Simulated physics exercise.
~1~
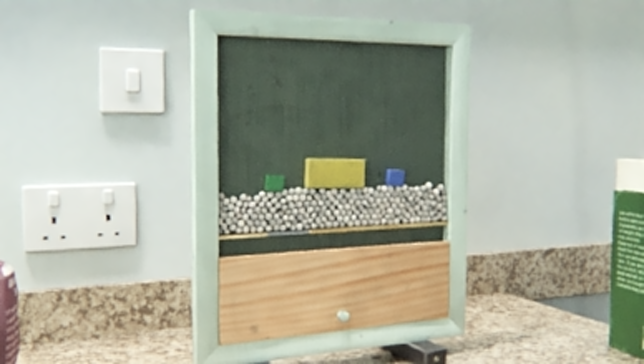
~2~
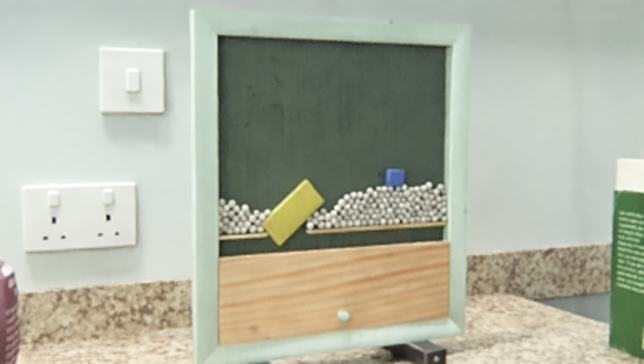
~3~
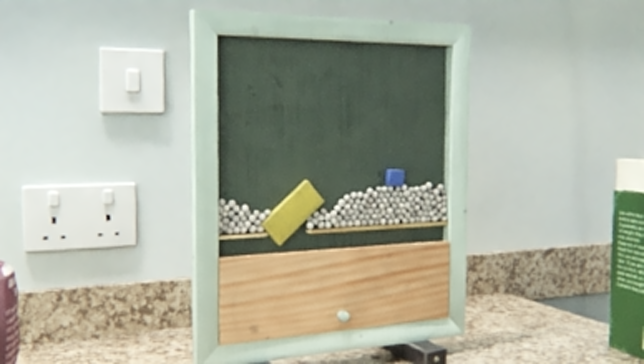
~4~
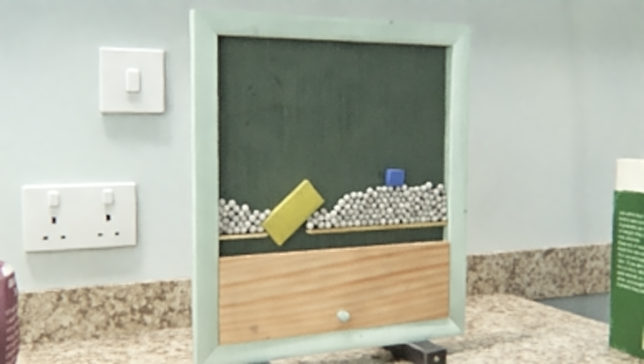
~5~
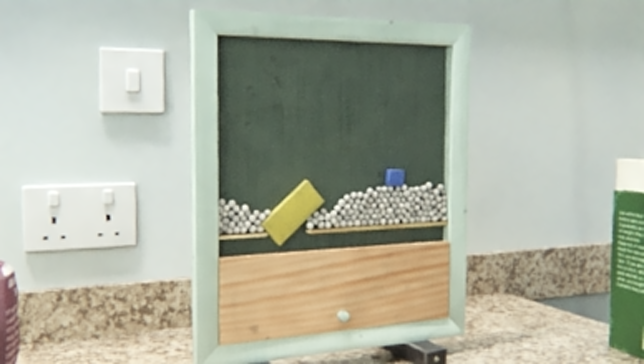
On a kitchen counter, white balls in a flat framed case sank in the middle, the green block disappeared, and the yellow block tipped steeply into a gap in the ledge, where it stayed leaning while the blue block rested on top.
